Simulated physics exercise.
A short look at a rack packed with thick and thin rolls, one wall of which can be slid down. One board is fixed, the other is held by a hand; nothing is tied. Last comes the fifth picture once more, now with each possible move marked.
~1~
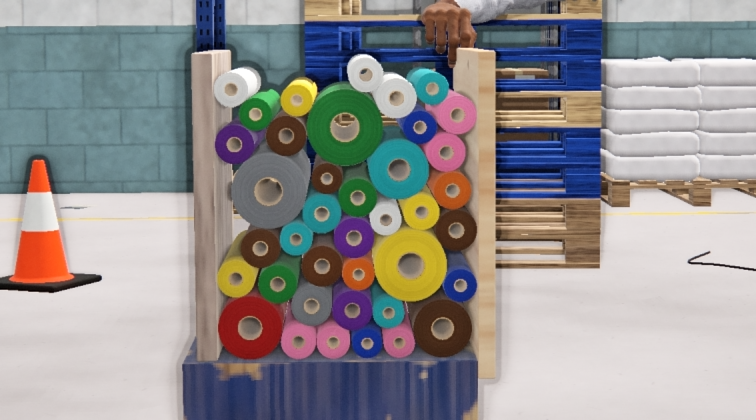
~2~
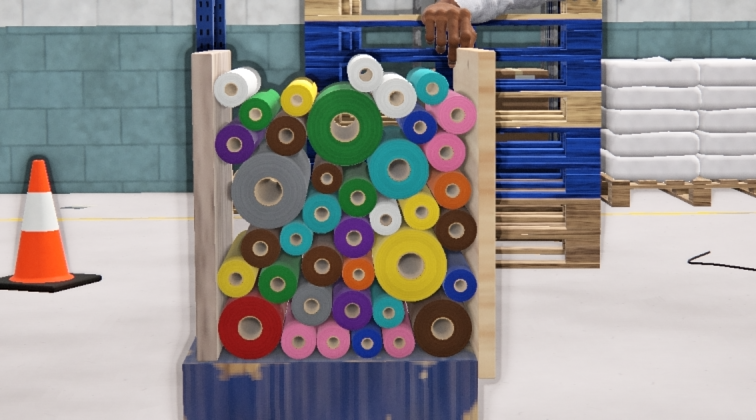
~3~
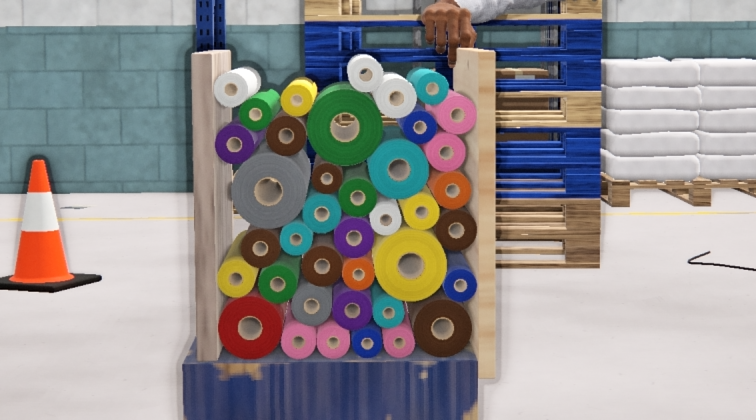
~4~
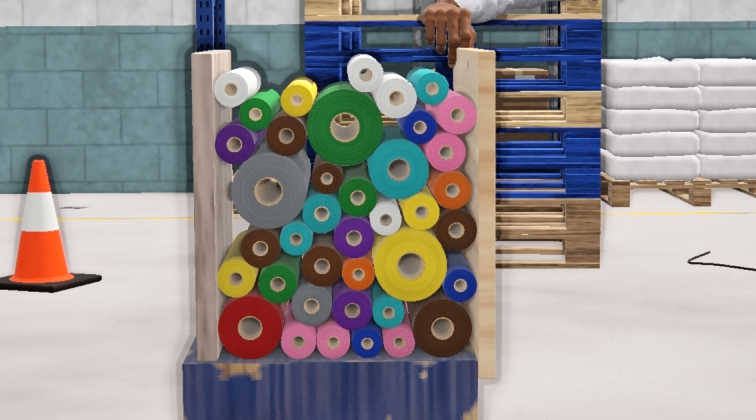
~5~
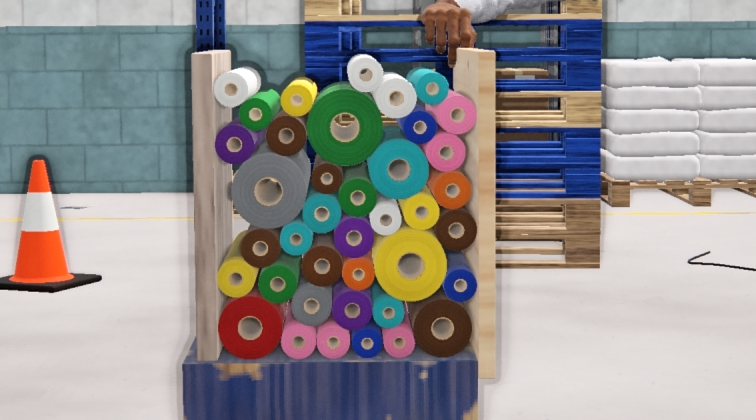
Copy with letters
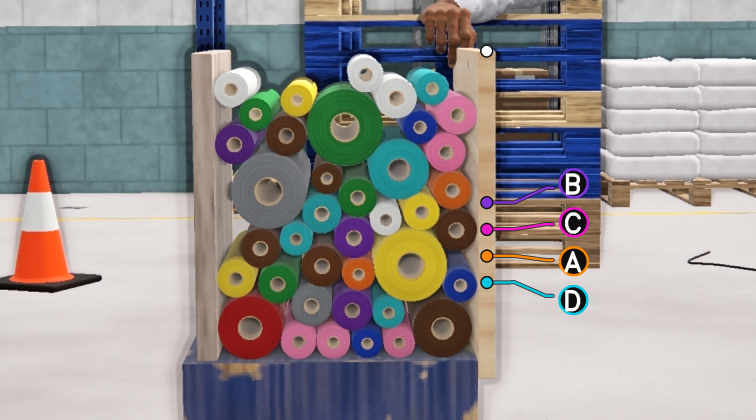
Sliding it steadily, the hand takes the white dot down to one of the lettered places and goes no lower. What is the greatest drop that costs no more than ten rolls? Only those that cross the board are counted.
No lower than A.
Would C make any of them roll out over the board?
Yes.
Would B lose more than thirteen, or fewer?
It loses fewer than thirteen.
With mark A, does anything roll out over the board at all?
At A: Yes.
On the marked copy, A at (487, 256); B at (487, 203); C at (487, 229); D at (487, 283); the white dot at (486, 51).
With A. Early on, top of the board (478, 137).
Further on, top of the board (478, 231).
At the end, top of the board (478, 255), about seven out over the board.
As for the rest, B about five out over the board; C about five out over the board; D more than ten out over the board.
